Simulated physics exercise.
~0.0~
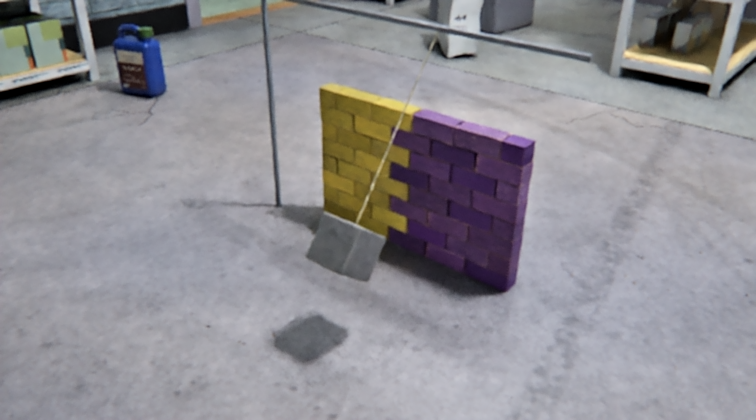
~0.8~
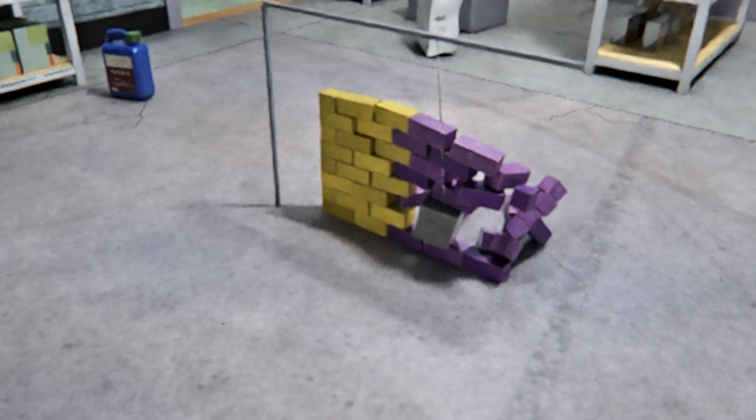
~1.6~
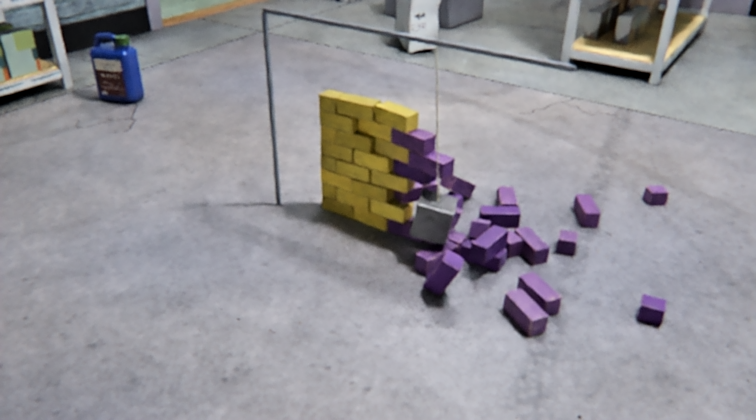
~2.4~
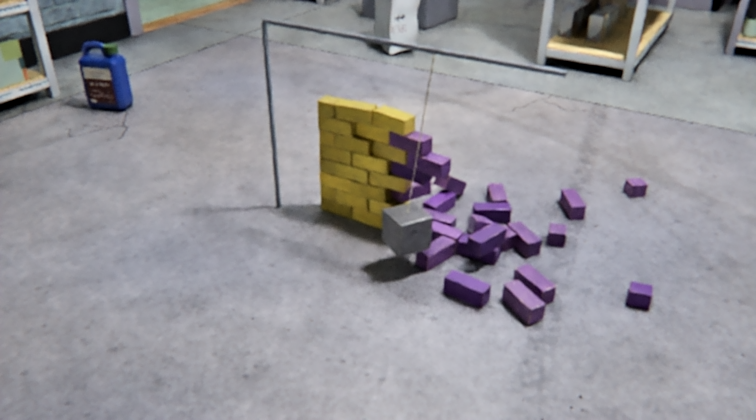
A hanging grey block swings into the wall, scattering most purple bricks while yellow ones stand.
